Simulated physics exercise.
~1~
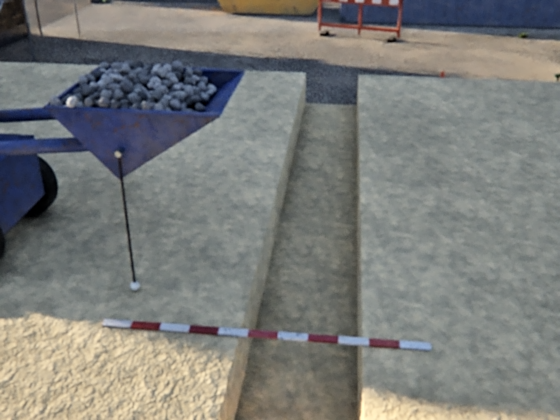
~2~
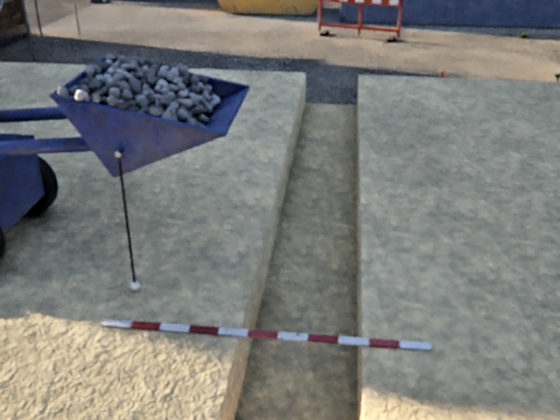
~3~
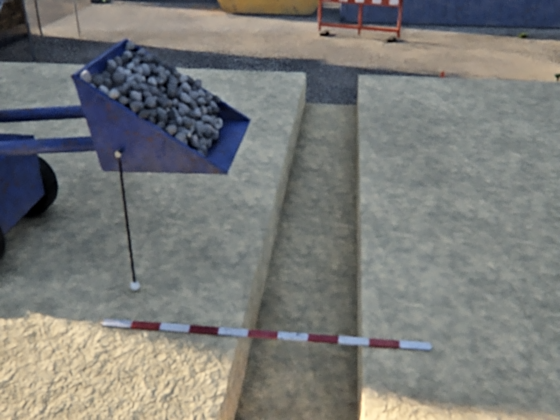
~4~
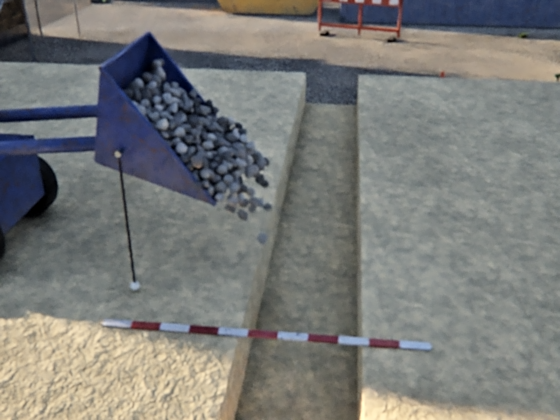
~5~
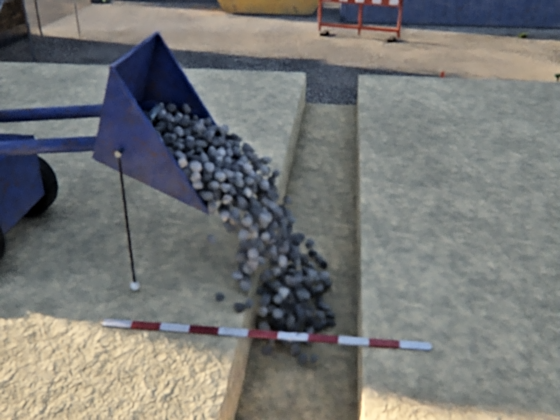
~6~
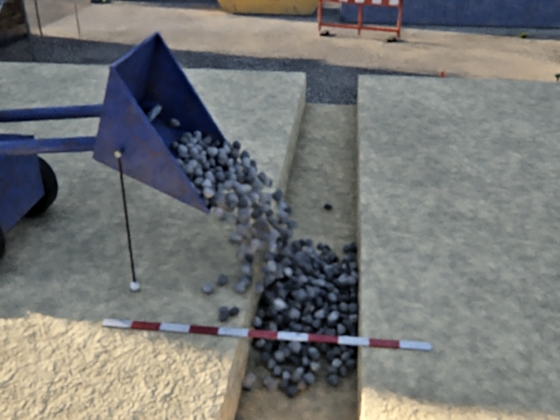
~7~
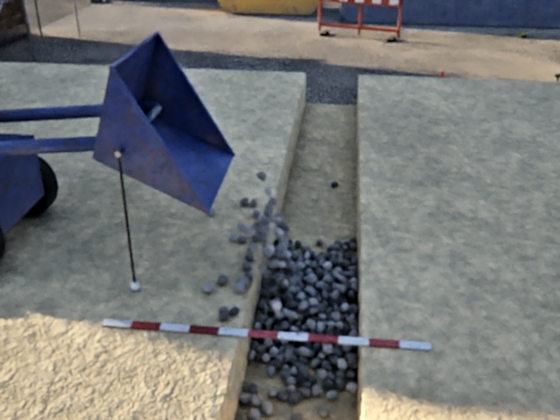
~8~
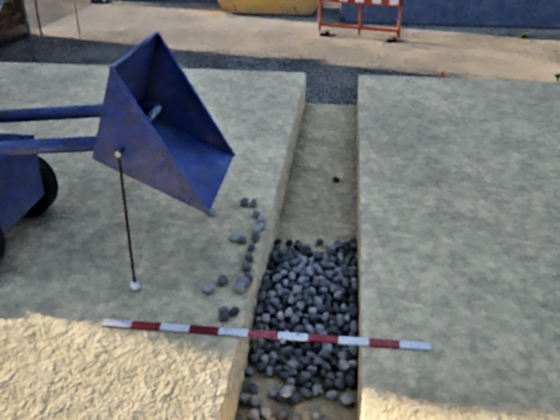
On a paved yard, a blue loader bucket tips grey stones into a trench.
